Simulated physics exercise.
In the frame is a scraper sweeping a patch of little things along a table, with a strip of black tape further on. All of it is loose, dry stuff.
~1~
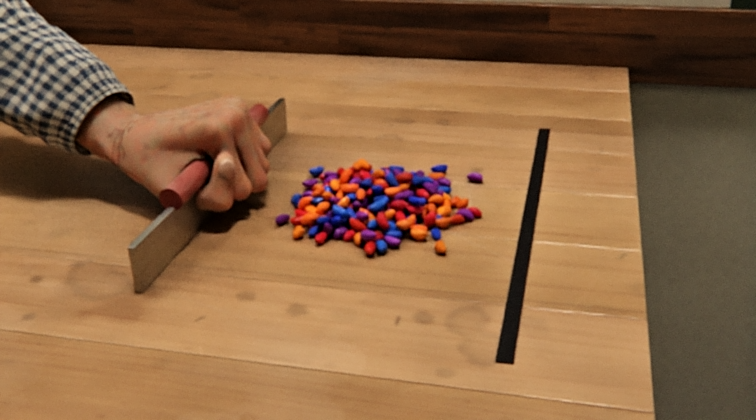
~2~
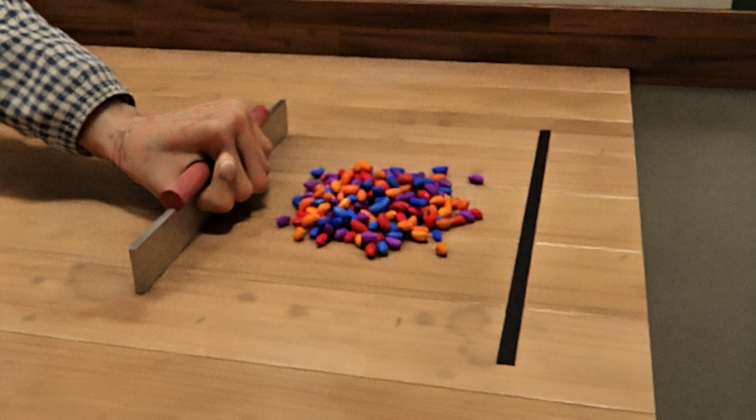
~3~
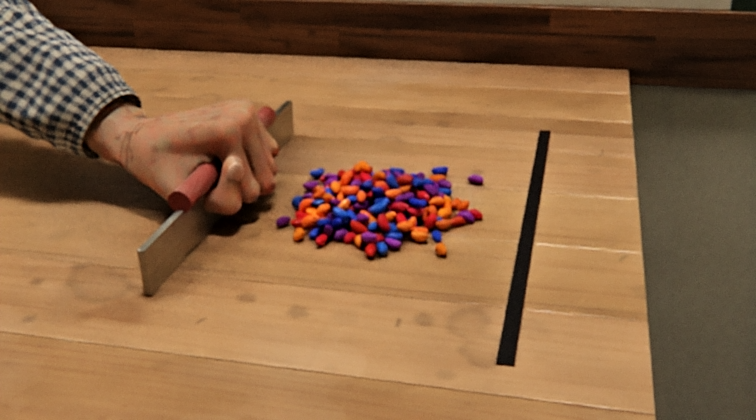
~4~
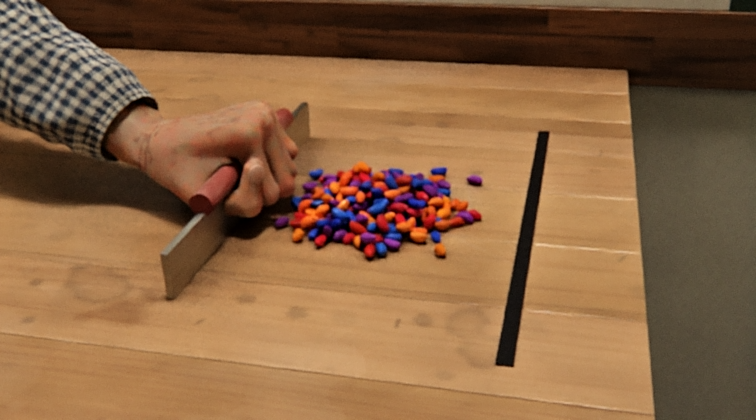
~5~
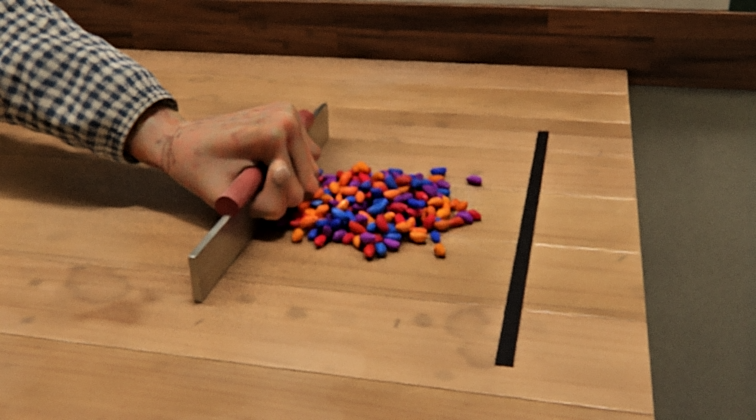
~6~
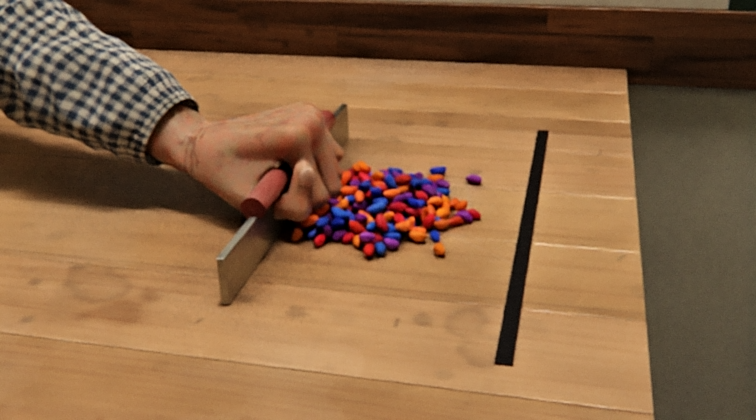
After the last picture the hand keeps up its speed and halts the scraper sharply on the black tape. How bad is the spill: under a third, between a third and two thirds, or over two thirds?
I predict a drop of below one third.
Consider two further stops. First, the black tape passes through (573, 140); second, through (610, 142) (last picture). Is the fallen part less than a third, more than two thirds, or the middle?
For the first place it's the middle third, and for the second it's more than two thirds.
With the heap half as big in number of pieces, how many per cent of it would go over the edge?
Expected share: Around 0 %.
Soon after the last picture, scraper still moving, near (417, 175); heap all on the table, its front near (541, 218).
A little later, scraper stopped at the black tape; heap a stray few over the edge.
Later still, scraper stopped at the black tape; heap a small part over the edge.
At rest, scraper stopped at the black tape; heap a small part over the edge.
